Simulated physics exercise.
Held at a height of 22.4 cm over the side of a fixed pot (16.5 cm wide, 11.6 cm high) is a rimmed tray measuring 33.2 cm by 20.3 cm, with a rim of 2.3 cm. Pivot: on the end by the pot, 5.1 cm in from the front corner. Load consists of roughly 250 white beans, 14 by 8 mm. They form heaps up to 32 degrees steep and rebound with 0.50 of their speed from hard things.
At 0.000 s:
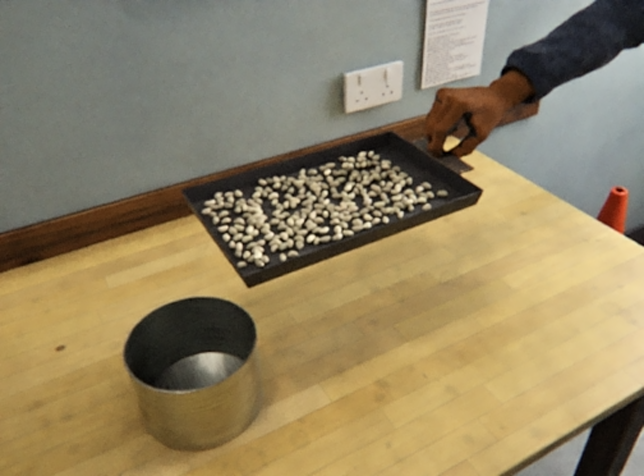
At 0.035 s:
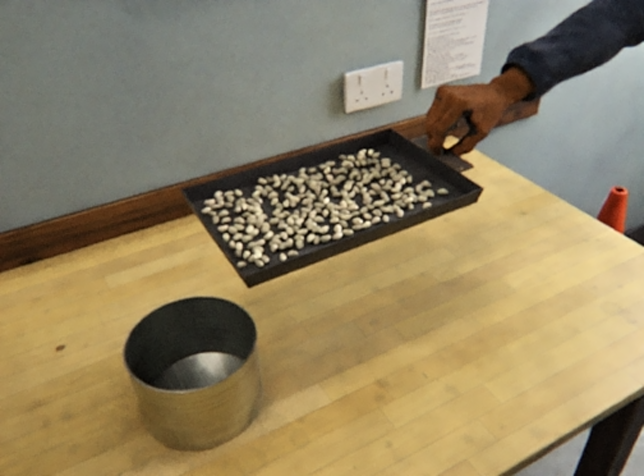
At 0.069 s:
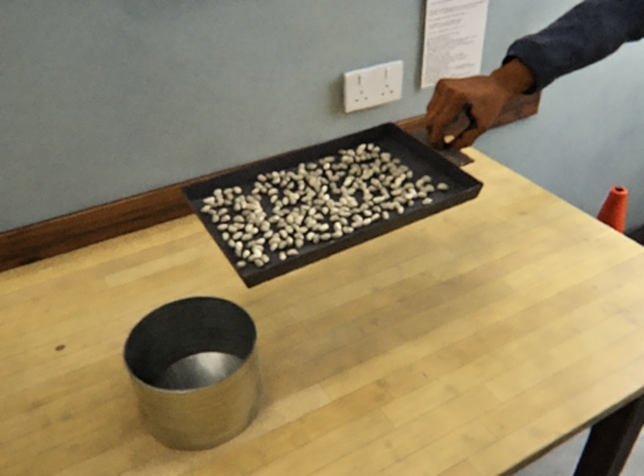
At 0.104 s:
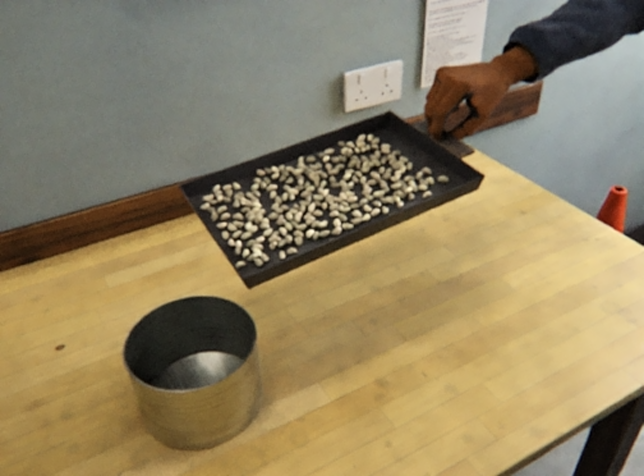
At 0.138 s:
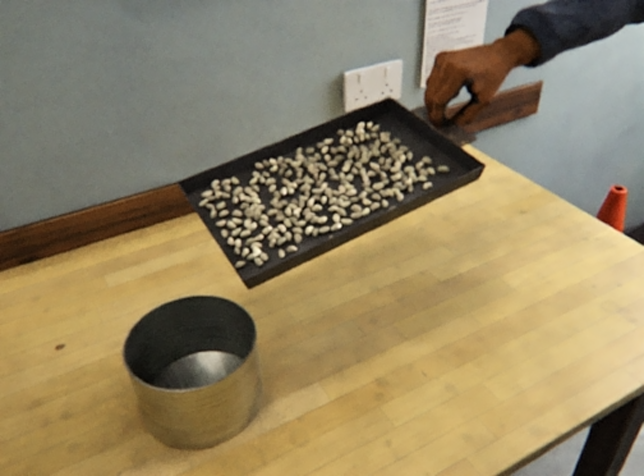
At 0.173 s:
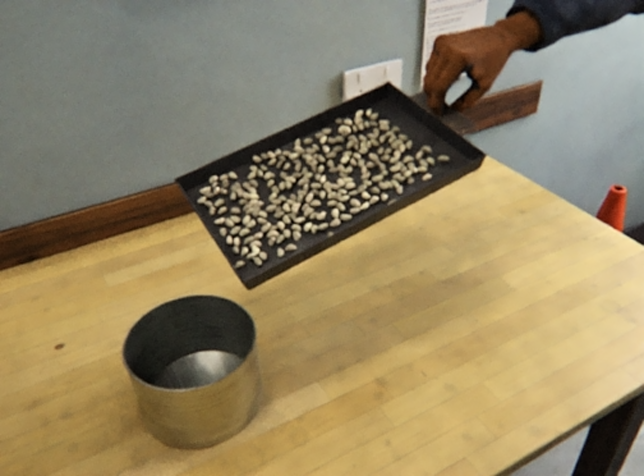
The clip opens on a dark rimmed tray of white beans, held by a hand at its right end above a wooden table, near an open metal pot. The hand rises, gradually tilting the tray down toward the left, while the beans stay spread across it and the pot remains still.
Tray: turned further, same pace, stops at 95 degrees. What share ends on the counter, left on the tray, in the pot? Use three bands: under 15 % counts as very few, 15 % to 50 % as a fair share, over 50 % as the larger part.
Counter: The larger part; tray: Very few; pot: A fair share.
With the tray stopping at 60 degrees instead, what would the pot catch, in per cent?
The pot would get around 20 per cent.
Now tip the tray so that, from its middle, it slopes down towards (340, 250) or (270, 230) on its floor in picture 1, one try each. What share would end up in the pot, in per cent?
First try: About 5 percent; second try: About 75 percent.
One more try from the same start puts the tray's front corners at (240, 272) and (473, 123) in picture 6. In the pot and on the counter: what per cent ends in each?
Per cent by place - pot 50, counter 45.
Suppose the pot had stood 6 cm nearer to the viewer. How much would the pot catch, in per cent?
In that setup it would come to near 100 per cent.
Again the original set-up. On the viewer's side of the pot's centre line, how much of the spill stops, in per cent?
Estimate: Close to 100 per cent of the pieces.
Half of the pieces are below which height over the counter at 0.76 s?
Some 22 cm.
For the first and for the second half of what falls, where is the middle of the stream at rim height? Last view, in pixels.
Roughly (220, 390) to start, and after that (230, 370).
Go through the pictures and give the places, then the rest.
Tray tilt 0 degrees, front corners at (247, 272) and (478, 189); middle of the pieces at (326, 203); pot at (191, 340), in the first picture.
Tray tilt 1 degrees, front corners at (246, 272) and (479, 188); middle of the pieces at (326, 202), in the second picture.
Tray tilt 2 degrees, front corners at (246, 273) and (479, 183); middle of the pieces at (325, 199), in the third picture.
Tray tilt 5 degrees, front corners at (246, 274) and (480, 175), lowest corner left front; middle of the pieces at (325, 193), in the fourth picture.
Tray tilt 9 degrees, front corners at (245, 276) and (480, 165), lowest corner left front; middle of the pieces at (324, 187), in the fifth picture.
Tray tilt 13 degrees, front corners at (244, 278) and (481, 154), lowest corner left front; middle of the pieces at (323, 180); pot at (190, 338). The tray's pace is about 115 degrees a second, in the sixth picture.
Then, at 0.52 s, tilt 52 degrees; the tray holds 100 %, the pot 0 %.
After 0.76 s, tilt 80 degrees; the tray holds 60 %, the pot 0 %.
After 1.10 s, tilt 95 degrees; the tray holds 5 %, the pot 35 %.
By 2.4 s all is still; counter 65 %, tray 0 %, pot 35 %.
